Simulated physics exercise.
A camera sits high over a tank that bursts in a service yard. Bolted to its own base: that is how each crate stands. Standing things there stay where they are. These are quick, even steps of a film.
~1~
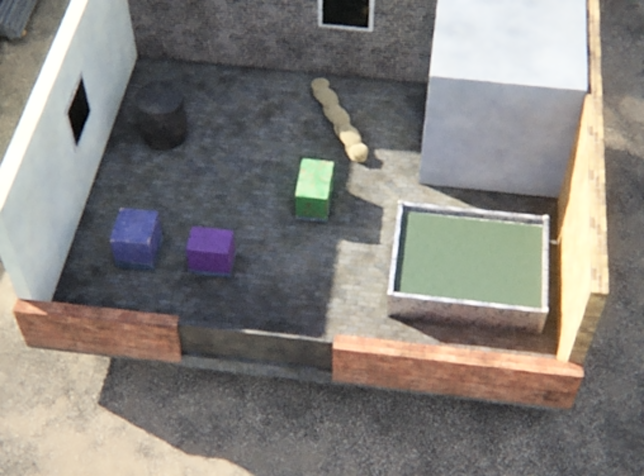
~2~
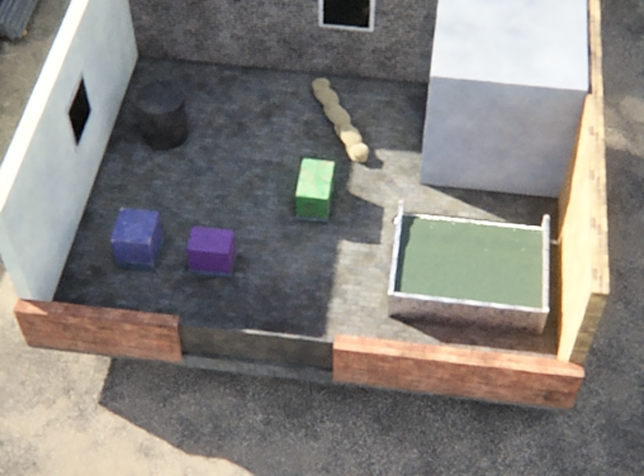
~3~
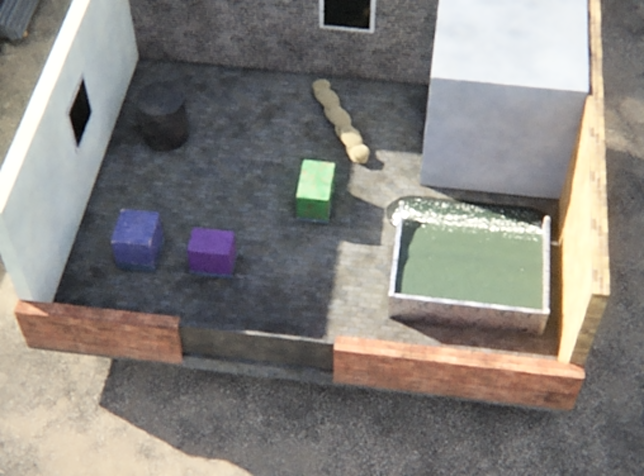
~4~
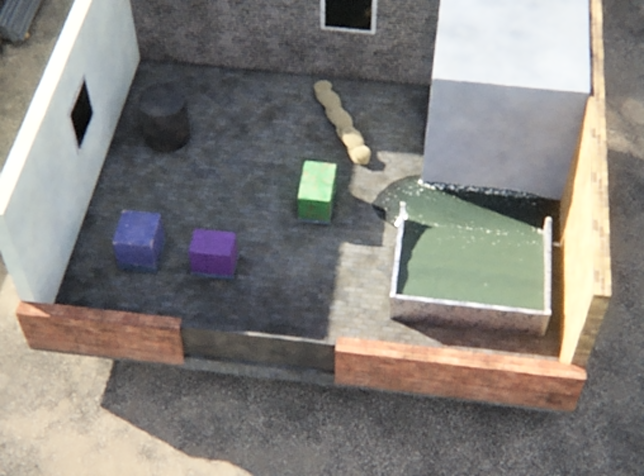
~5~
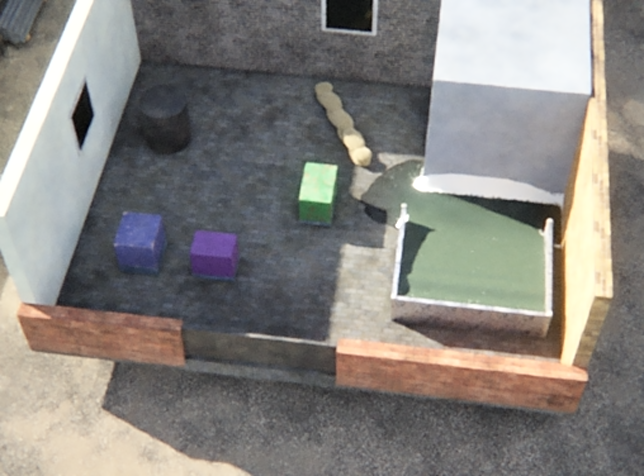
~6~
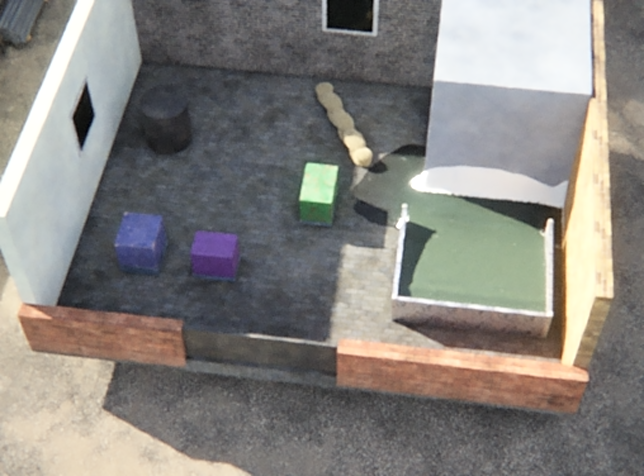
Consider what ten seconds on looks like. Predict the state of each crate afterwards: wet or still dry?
Afterwards, the green crate is wet; the blue crate is still dry; the purple crate is still dry.
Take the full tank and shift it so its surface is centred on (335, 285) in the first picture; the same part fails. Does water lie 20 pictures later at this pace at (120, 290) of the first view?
That spot: Bare.
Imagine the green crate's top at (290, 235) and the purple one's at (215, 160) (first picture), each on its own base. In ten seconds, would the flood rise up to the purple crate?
The purple crate simply gets reached.
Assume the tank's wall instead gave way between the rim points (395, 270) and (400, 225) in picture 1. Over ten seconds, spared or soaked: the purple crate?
I'd say the purple crate gets flooded.
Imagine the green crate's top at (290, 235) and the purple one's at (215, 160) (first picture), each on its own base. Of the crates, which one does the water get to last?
The blue one, I think.
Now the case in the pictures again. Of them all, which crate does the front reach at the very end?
I'd say the blue-painted one is last.
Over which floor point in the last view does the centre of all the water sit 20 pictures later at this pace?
I'd point to (433, 235).
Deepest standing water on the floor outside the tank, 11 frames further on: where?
Answer: (550, 201).
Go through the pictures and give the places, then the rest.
The first frame shows still water in the water tank at (470, 258).
In the second frame, the front is at a hidden place, out from the gap on the water tank's far side.
In the third frame, the front is at (393, 209), out from the gap on the water tank's far side.
In the fourth frame, the front is at (559, 206), out from the gap on the water tank's far side.
In the fifth frame, the front is at (382, 181), out from the gap on the water tank's far side.
In the sixth frame, the front is at (408, 149), out from the gap on the water tank's far side.
A moment on, water covers 15 % of the floor; the green crate water round its plinth, the blue crate not reached, the purple crate not reached.
Next, water covers 25 % of the floor; the green crate water round its plinth, the blue crate not reached, the purple crate not reached.
Then, water covers 55 % of the floor; the green crate water round its plinth, the blue crate not reached, the purple crate not reached.
Later, water covers 75 % of the floor; the green crate water round its plinth, the blue crate water round its plinth, the purple crate water round its plinth.
In the end, water covers 95 % of the floor; the green crate was topped, the blue crate stayed above the water, the purple crate stayed above the water.
